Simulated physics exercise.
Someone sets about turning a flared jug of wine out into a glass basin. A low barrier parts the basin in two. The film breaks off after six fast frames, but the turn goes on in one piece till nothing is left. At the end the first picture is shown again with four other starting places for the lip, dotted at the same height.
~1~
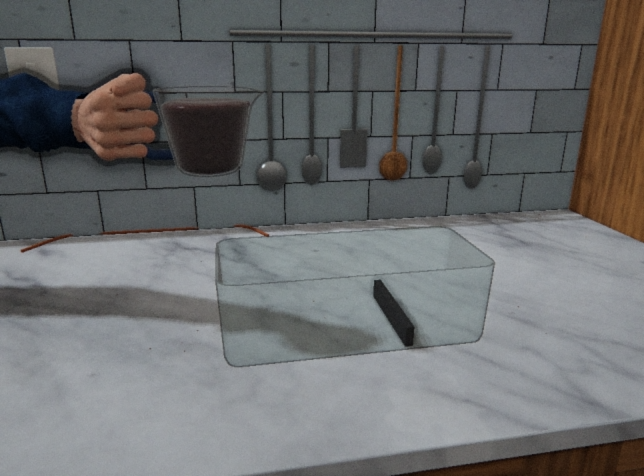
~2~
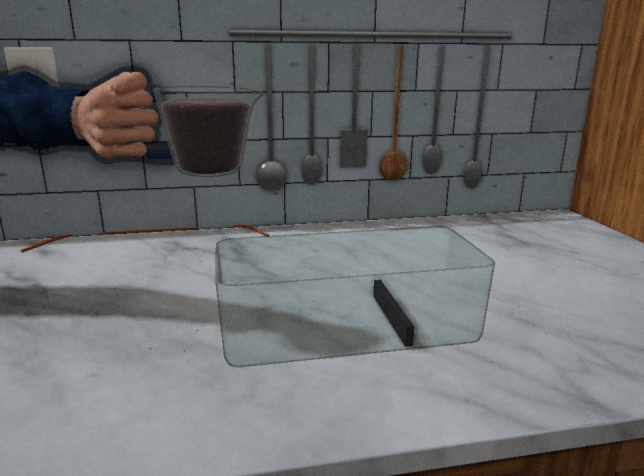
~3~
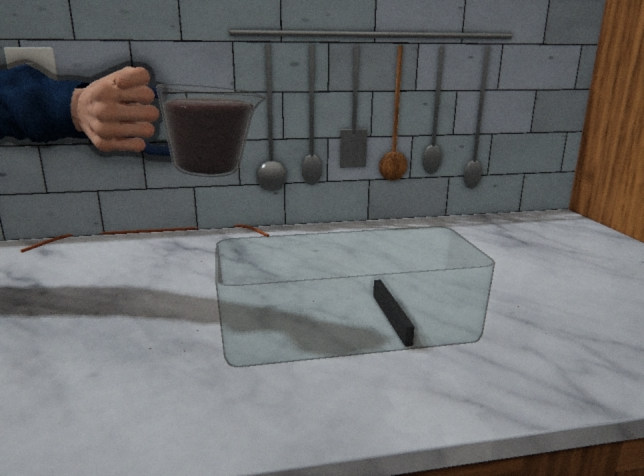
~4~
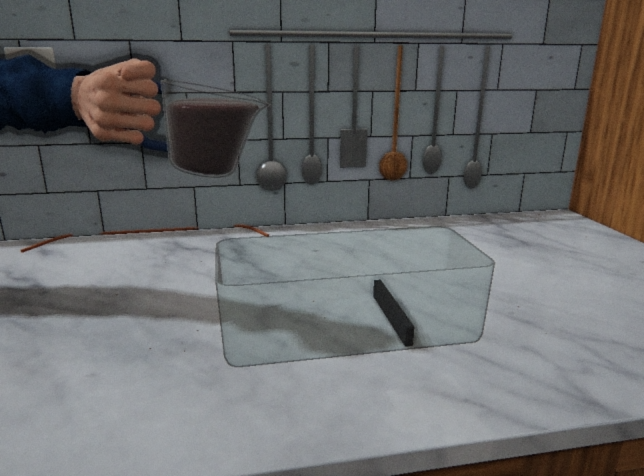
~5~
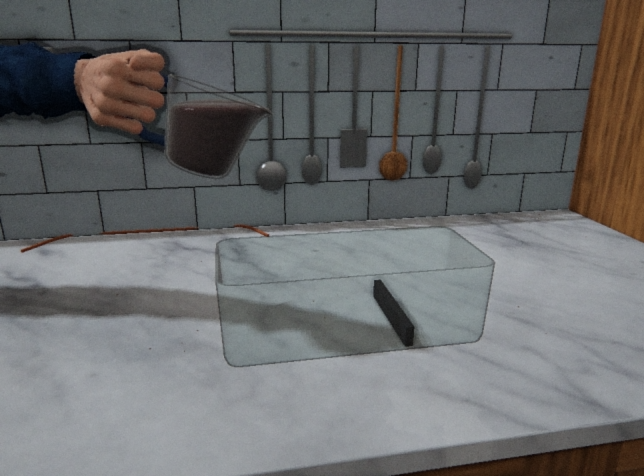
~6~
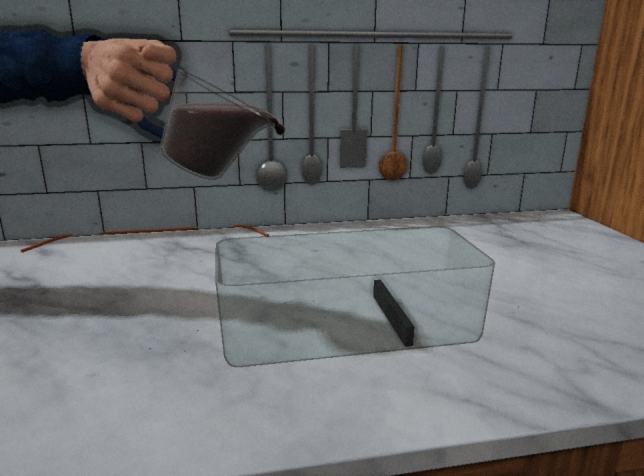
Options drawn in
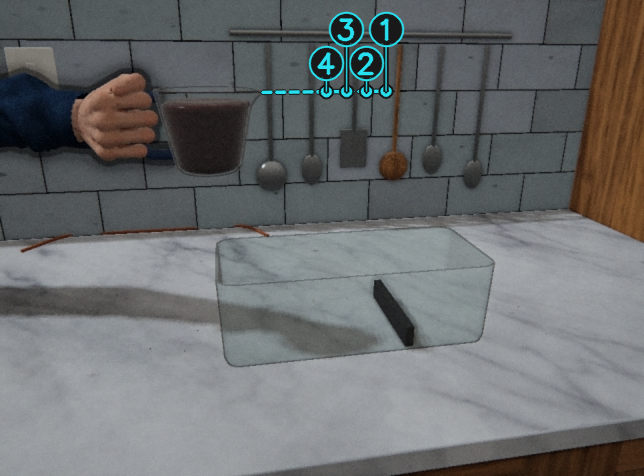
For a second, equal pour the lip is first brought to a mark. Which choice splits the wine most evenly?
The best spot is 3.
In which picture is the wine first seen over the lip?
Picture 6.
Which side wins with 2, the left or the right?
The right side.
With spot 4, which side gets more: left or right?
The left side.
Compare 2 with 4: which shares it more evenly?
Here it is spot 2.
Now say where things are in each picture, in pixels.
The first frame shows upright, lip at (262, 92); basin from (224, 364) to (480, 337); top of the wall at (392, 301); nothing has left yet.
The second frame shows upright, lip at (263, 93); nothing has left yet.
The third frame shows tipped about 5°, lip at (266, 97); nothing has left yet.
The fourth frame shows tipped about 11°, lip at (269, 104); nothing has left yet.
The fifth frame shows tipped about 20°, lip at (272, 113); nothing has left yet.
The sixth frame shows tipped about 29°, lip at (274, 124); wine is over the lip, down to (278, 131).
In cyan, 1 at (386, 91); 2 at (366, 91); 3 at (346, 91); 4 at (326, 91).
Choosing 1, about 17 % ends left of the wall and 80 % right of it; 3 % is lost outside.
Choosing 2, about 25 % ends left of the wall and 74 % right of it.
Choosing 3, about 49 % ends left of the wall and 49 % right of it.
Choosing 4, about 86 % ends left of the wall and 11 % right of it; 3 % is lost outside.
